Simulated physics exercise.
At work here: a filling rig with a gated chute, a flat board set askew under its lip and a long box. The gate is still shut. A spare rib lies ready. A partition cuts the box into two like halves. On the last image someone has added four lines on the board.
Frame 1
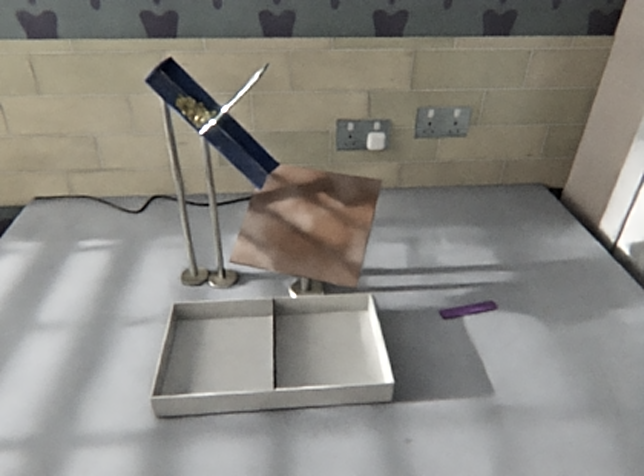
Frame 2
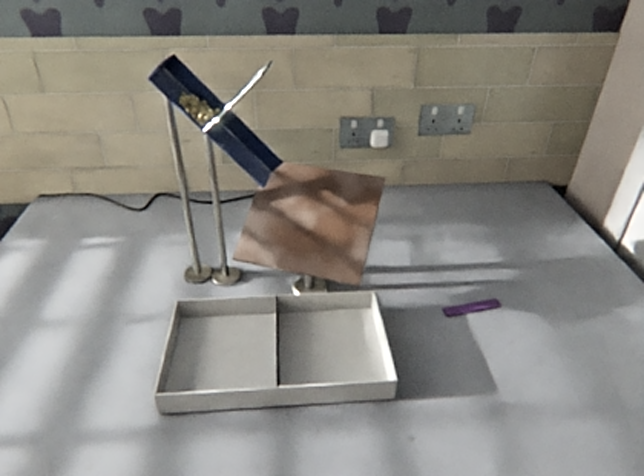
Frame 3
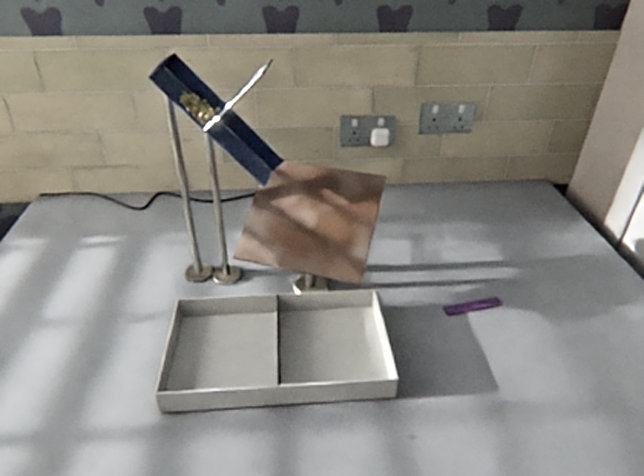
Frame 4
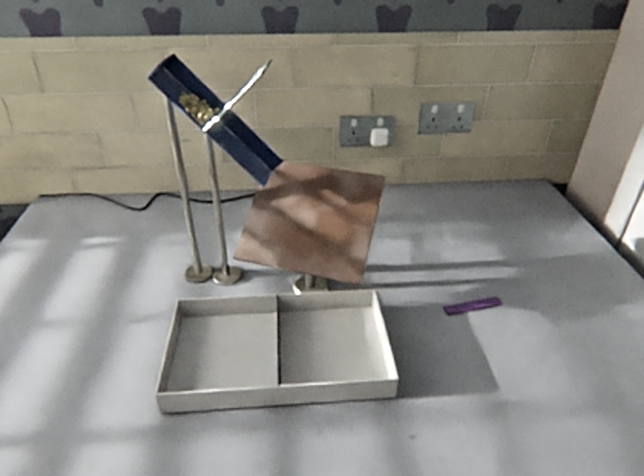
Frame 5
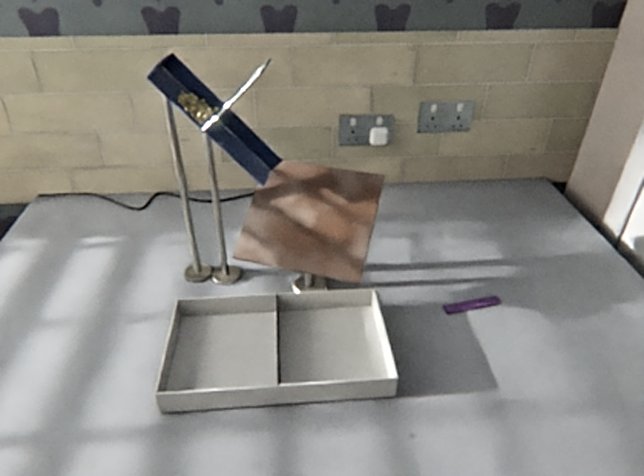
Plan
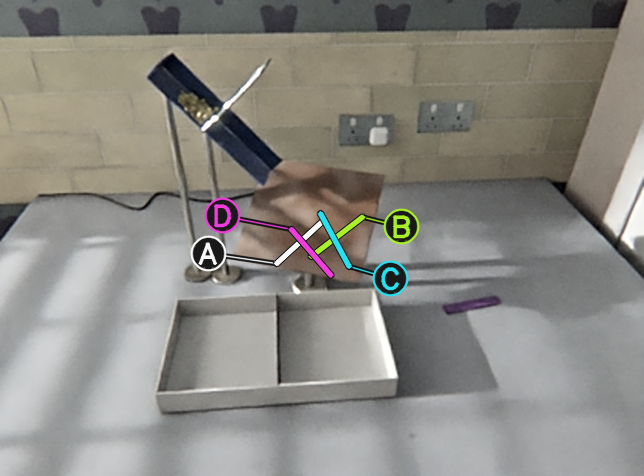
A tilted blue chute holding a small load stands motionless above a brown board and divided box.
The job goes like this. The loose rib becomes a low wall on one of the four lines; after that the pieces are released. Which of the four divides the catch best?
It is B.
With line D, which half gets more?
The right half.
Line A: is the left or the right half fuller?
More lands on the left.
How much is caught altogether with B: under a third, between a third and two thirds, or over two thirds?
Over two thirds.
On the marked copy, line A from (324, 219) to (276, 263); line B from (362, 217) to (311, 256); line C from (320, 213) to (349, 266); line D from (291, 229) to (330, 275).
If A is chosen, of what is caught, almost all in the left half, about a tenth in the right.
If B is chosen, of what is caught, roughly half in the left half, roughly half in the right.
If C is chosen, of what is caught, about a tenth in the left half, the larger part in the right.
If D is chosen, of what is caught, roughly a quarter in the left half, the larger part in the right.
